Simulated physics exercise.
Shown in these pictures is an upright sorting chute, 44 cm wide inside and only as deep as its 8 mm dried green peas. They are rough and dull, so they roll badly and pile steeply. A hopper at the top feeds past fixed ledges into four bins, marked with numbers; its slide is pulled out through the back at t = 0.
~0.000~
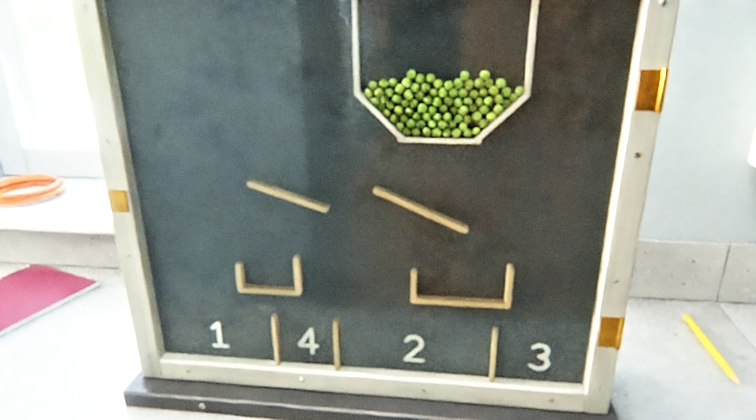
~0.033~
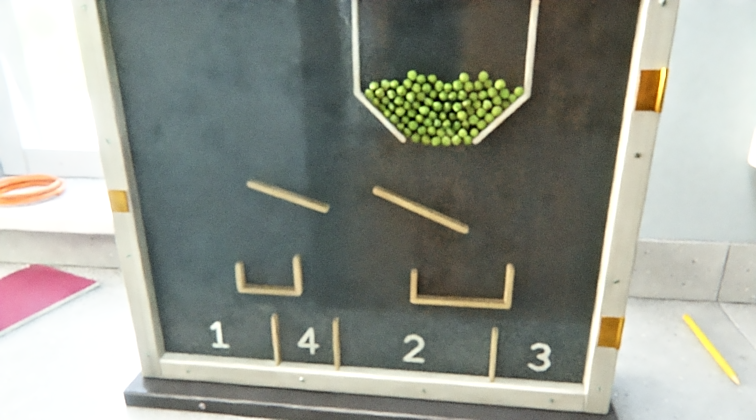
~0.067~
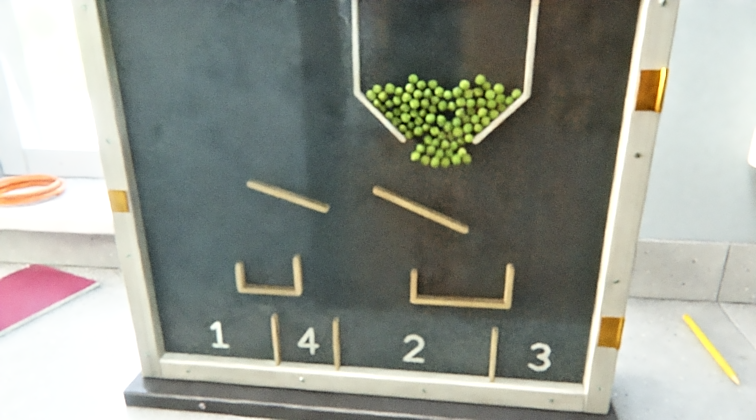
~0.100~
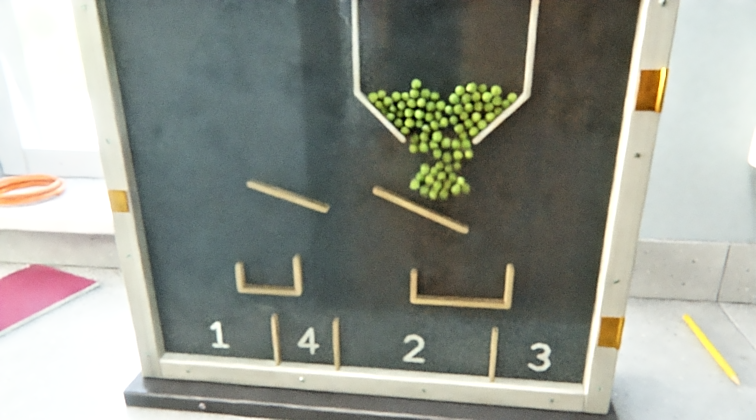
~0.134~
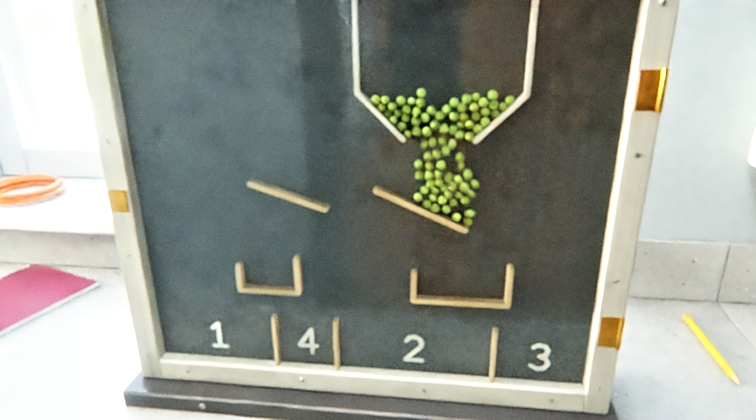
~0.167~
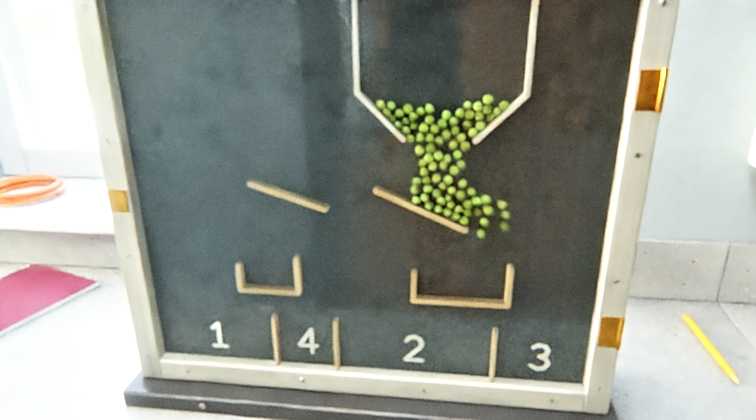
In the video, green peas rest in a hopper above a dark upright board with wooden ledges and numbered sections, then pour through its opened bottom onto the right sloping ledge, slide down rightward, and begin spilling off its lower end.
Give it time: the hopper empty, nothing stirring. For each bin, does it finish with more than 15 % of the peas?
For bin 1, no, it doesn't; for bin 2, no, it doesn't; for bin 3, yes, it does; for bin 4, no, it doesn't.
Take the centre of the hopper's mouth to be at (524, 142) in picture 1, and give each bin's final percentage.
In per cent: Bin 1 = 0; bin 2 = 0; bin 3 = 55; bin 4 = 0.
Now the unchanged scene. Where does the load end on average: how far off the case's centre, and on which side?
Roughly 14 centimetres to the right of the centre.
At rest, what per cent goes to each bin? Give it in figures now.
Bin 1: 0; bin 2: 0; bin 3: 50; bin 4: 0.
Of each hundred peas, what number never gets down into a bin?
The share comes to about 50 percent.
After 0.34 s 100 % have left the hopper; down in the bins, no. 3, 10 %.
After 0.55 s 100 % have left the hopper; down in the bins, no. 3, 30 %.
Settled by 1.6 s, no. 1, 0 %, no. 2, 0 %, no. 3, 50 %, no. 4, 0 %, left higher up 50 %.
